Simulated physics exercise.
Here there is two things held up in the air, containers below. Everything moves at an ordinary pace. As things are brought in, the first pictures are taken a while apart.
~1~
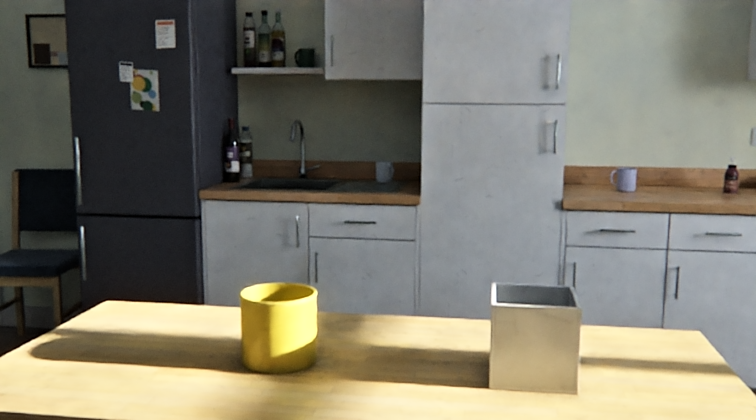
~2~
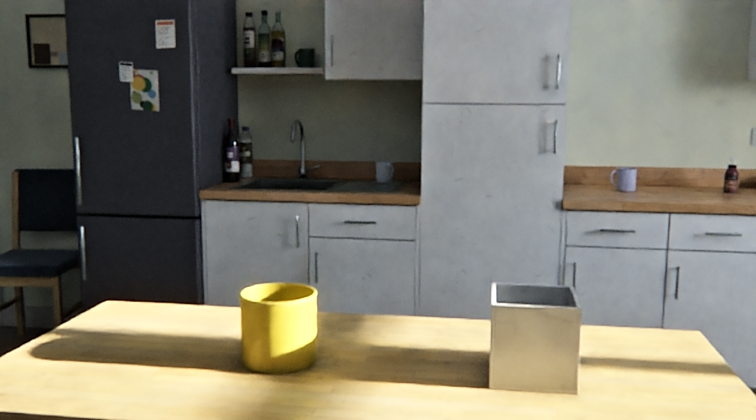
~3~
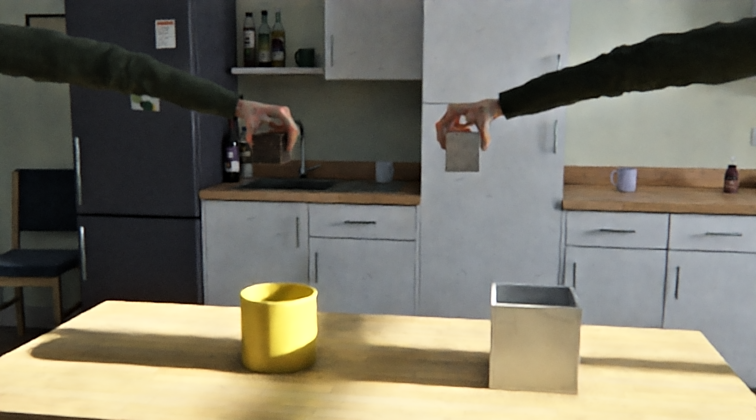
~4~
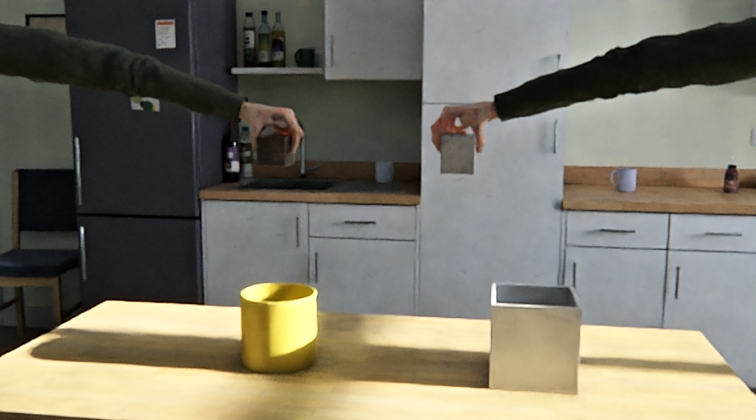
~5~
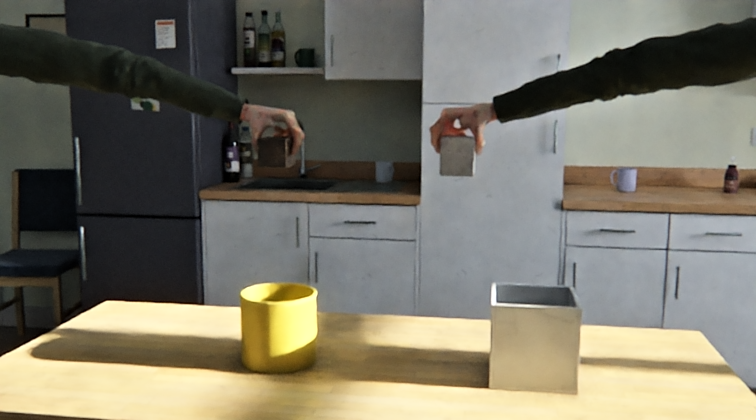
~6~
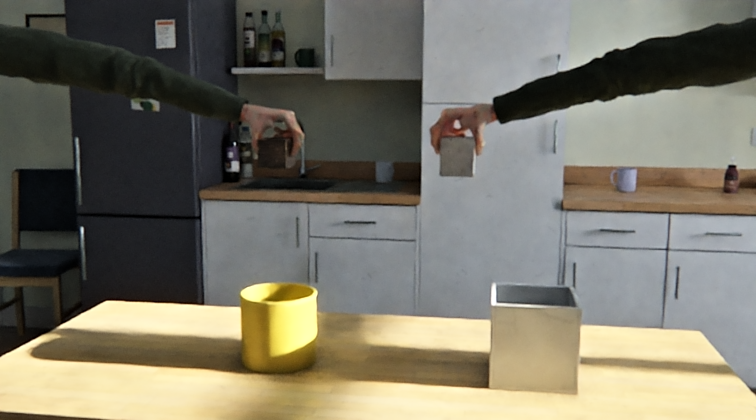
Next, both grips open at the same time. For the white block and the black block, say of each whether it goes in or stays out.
White block: Out; black block: In.
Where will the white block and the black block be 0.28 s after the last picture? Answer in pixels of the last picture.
The white block is at (455, 291) and the black block at (279, 283).
Then, 0.28 s on from there, white block on its way down near (455, 291); black block on its way down near (279, 283).
In the end, the white block ends up outside, near (453, 354); the black block drops into the container, near (280, 345).
